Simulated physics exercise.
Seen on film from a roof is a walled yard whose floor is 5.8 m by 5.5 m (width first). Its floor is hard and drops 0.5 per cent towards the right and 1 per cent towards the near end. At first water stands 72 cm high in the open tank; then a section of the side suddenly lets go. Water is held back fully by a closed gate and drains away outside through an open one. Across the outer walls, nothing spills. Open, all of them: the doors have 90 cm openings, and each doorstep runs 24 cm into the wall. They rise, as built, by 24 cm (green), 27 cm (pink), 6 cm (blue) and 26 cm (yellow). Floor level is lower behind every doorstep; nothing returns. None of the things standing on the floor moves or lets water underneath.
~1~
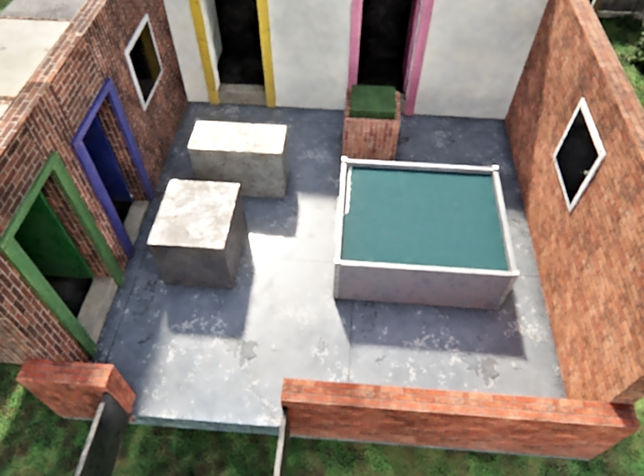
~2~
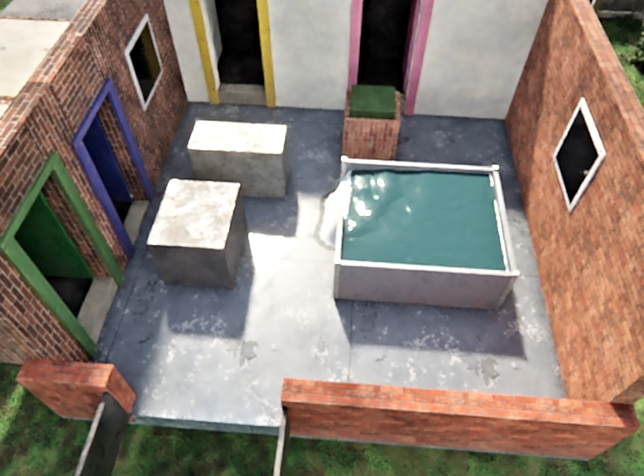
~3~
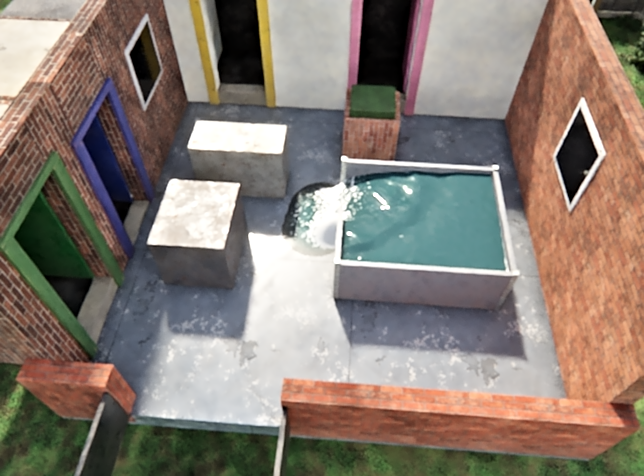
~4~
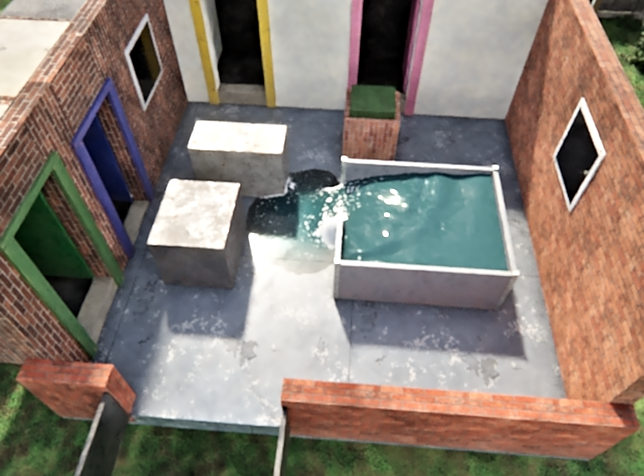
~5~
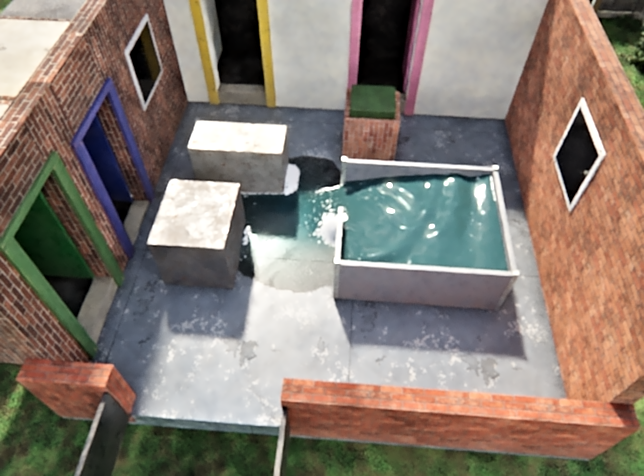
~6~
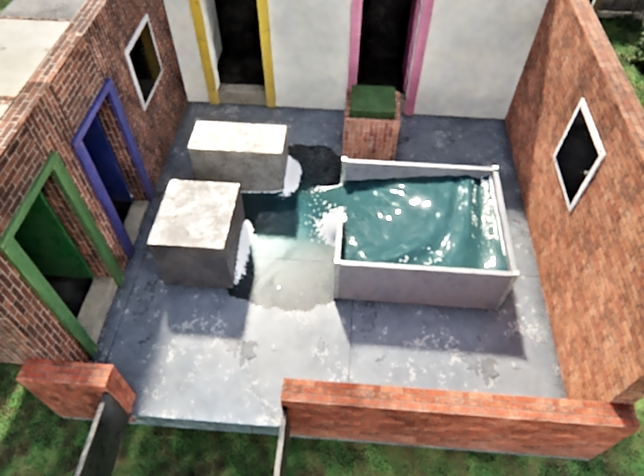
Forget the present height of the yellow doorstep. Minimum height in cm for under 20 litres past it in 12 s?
Approx. 10 cm.
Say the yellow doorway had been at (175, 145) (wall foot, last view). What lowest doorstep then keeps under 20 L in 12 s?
Close to 9.5 cm at the least.
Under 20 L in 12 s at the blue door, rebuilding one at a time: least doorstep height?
Roughly 33 cm at blue.
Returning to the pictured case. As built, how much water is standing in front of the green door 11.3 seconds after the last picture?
Depth: Near 2.5 cm.
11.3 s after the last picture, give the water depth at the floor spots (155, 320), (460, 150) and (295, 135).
First spot about 2 cm, second about 6 cm, third about 6 cm.
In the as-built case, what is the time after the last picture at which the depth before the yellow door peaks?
I'd say near 2.8 seconds.
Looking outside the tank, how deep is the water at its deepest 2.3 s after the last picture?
28 cm.
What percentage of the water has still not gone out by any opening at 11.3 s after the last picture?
Around 66 percent is still there.
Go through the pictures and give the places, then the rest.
The first frame shows the open tank at (421, 216) is whole and still, 72 cm deep; the yellow door at (236, 55) is dry.
In the second frame, the front is at (318, 237), 0.3 m from the gap at (343, 208); 0.2 m2 of floor is wet, 72 cm left at the back.
In the third frame, the gap is at (343, 211), the front 0.8 m out at (290, 235); the back of the open tank holds 72 cm.
In the fourth frame, the gap is at (343, 211), the front 1.4 m out at (252, 223); the back of the open tank holds 72 cm.
In the fifth frame, the front is at a hidden place, 2.0 m from the gap at (343, 211); 2.9 m2 of floor is wet, 71 cm left at the back.
In the sixth frame, water pours out at (343, 211) and has run 2.6 m, to a hidden place; about 7 cm deep outside, 64 cm at the back; the yellow door at (236, 55), 3.3 m from the gap, is still 1.4 m from the nearest water.
Then, 0.7 s after the last picture water covers 25 % of the floor, deepest (48 cm) near (291, 199); it has not reached the yellow door.
Then, 2.3 s after the last picture water covers 55 % of the floor, deepest (28 cm) near (291, 199); 13 cm at the yellow door, 0 litres in over its 26 cm doorstep.
Then, 11.3 s after the last picture water covers 95 % of the floor, deepest (10 cm) near (571, 429); 6 cm at the yellow door, 0 litres in over its 26 cm doorstep.
At the yellow door as built, the water peaked near 16 cm, 2.7 s after the last picture.
Run again over the same 12 s with other heights there, 34 litres in over 8.5 cm, 12 litres over 11 cm. The limit of 20 litres is kept from about 10 cm up.
